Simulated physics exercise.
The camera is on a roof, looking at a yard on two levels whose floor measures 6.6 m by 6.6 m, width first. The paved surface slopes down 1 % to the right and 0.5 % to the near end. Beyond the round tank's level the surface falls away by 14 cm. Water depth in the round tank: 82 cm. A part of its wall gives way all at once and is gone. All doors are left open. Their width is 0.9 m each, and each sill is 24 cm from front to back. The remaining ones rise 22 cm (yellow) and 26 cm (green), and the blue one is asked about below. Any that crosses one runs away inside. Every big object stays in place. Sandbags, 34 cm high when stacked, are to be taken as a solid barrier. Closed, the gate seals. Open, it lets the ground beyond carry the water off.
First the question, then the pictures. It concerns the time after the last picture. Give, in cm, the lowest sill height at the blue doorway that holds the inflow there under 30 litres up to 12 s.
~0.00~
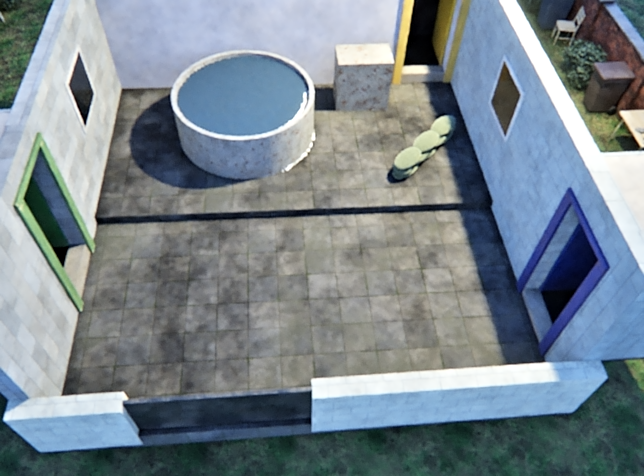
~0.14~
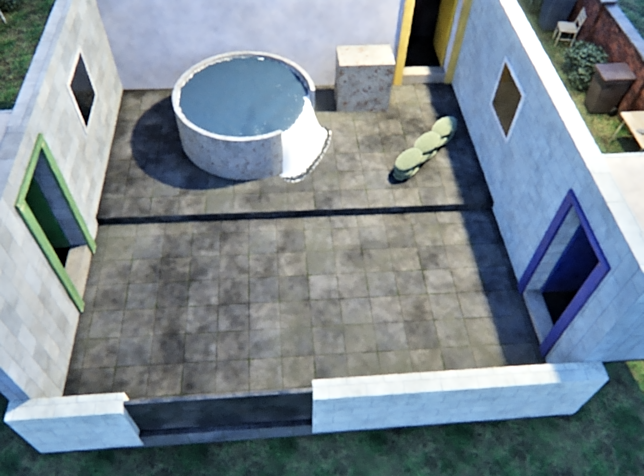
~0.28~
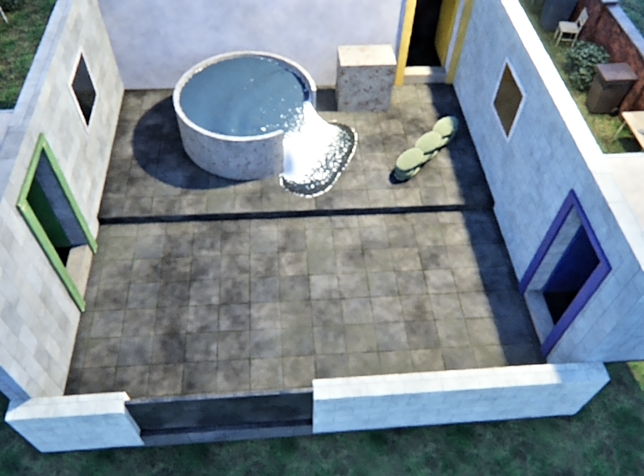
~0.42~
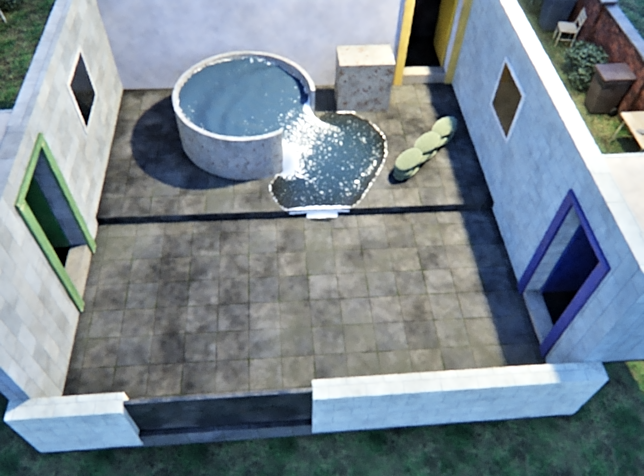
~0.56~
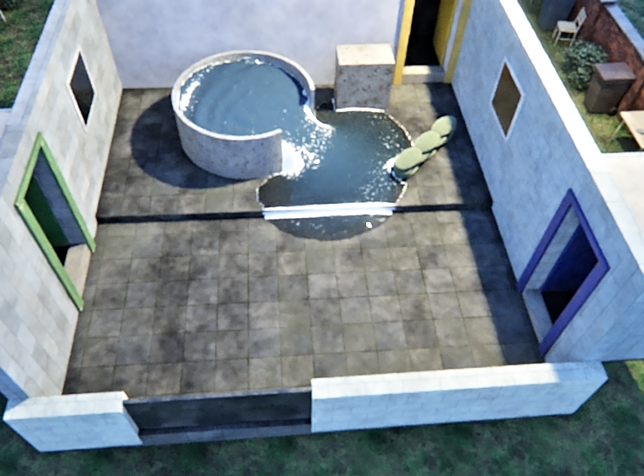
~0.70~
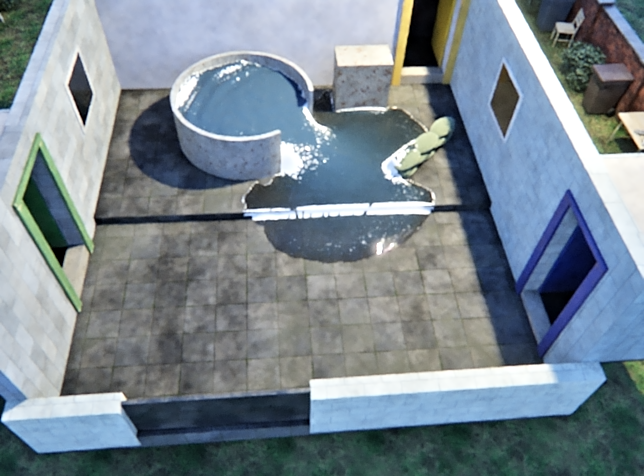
The lowest height is close to 21 cm.
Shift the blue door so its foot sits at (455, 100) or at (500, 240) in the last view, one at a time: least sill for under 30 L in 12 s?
In turn: About 28 cm, about 16 cm.
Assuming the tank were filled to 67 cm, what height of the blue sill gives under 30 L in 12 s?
Roughly 17 centimetres would do it.
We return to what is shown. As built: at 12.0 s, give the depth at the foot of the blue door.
About 12.5 centimetres deep.
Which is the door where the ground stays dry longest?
Answer: Green.
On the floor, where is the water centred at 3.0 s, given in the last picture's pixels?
Centre of mass: About (349, 182) px.
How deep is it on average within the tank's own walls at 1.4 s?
On average, around 52 cm.
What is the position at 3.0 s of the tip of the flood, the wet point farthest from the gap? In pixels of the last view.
Front tip: Approx. (547, 391) px.
After 1.4 s water covers 40 % of the floor, deepest (45 cm) near (393, 163); it has not reached the blue door.
After 3.0 s water covers 50 % of the floor, deepest (43 cm) near (547, 391); 23 cm at the blue door, 40 litres in over its 11 cm sill.
After 12.0 s water covers 85 % of the floor, deepest (16 cm) near (391, 401); 12 cm at the blue door, 206 litres in over its 11 cm sill.
At the blue door as built, the water arrived by 1.5 s and peaked near 24 cm at 3.6 s.
With a sill of 19.5 cm, 43 litres would have come in within the 12 s; with 22.5 cm, 20 litres. So under 30 litres takes about 21 cm.
